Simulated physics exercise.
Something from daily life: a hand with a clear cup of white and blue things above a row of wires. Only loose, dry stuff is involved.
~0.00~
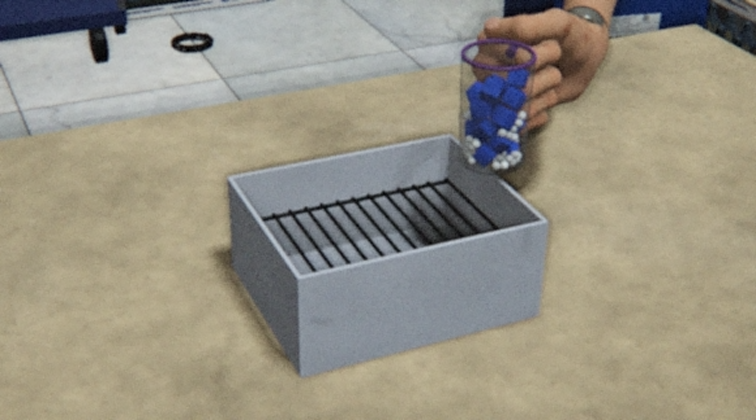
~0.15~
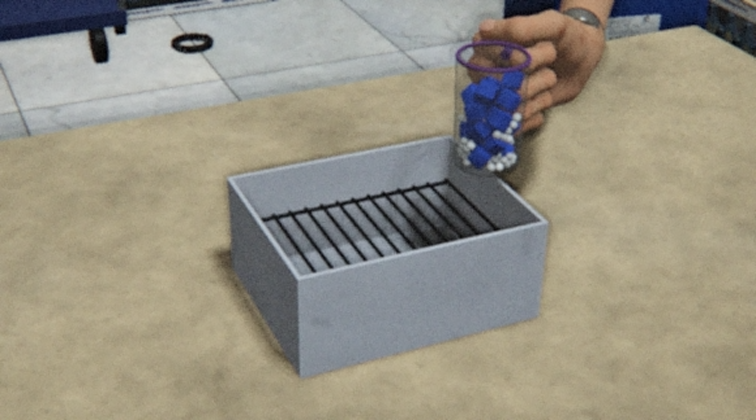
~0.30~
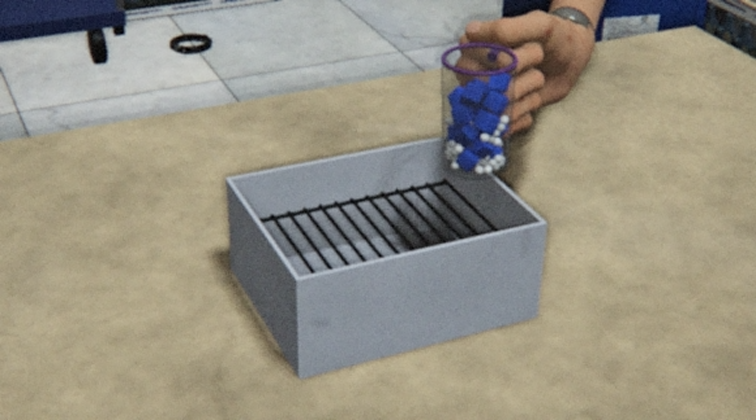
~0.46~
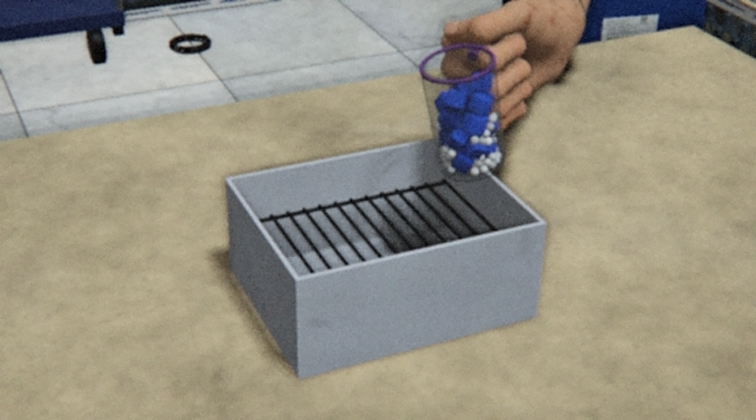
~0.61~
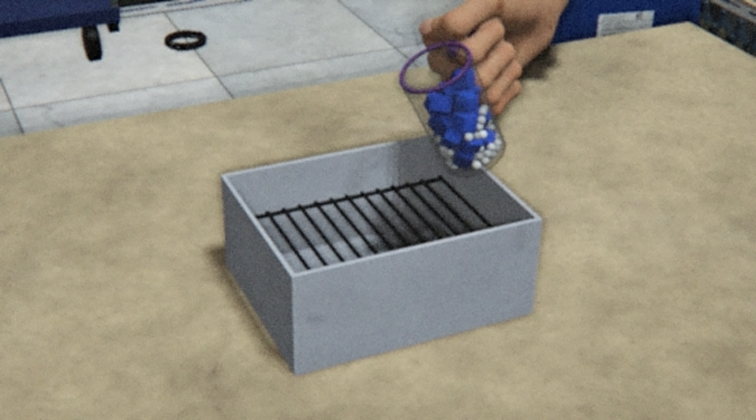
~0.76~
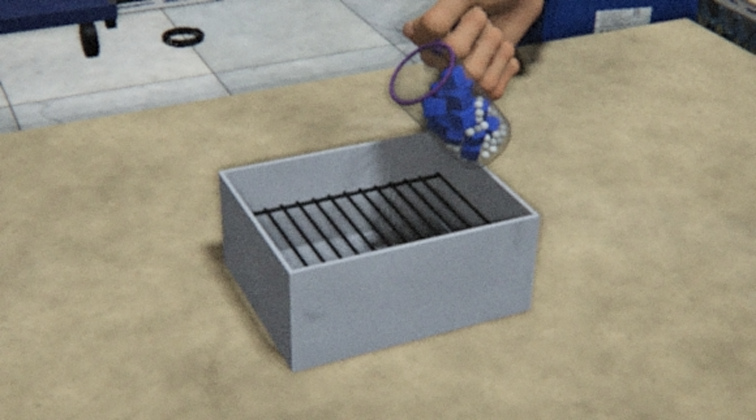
A hand held a clear cup of blue cubes and small white balls above a gray box with a wire rack inside, moved it a little to the left, then tilted it steadily leftward.
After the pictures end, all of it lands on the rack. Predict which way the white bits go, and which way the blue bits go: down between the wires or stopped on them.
My prediction: The white ones go down between the wires; the blue ones are stopped on the wires.
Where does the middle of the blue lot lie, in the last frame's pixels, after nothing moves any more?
When the motion stops, its middle lies near (370, 228) in the final view.
Around 1.17 s, white ones, all in the cup; blue ones, all in the cup.
Around 1.52 s, white ones, all in the cup; blue ones, nearly all in the cup, a small part on or over the wires.
Around 1.83 s, white ones, a small part in the cup, about two thirds on or over the wires, about a quarter under the rack; blue ones, all on or over the wires.
Finally (3.0 s), white ones, all under the rack; blue ones, all on the wires, none under the rack.
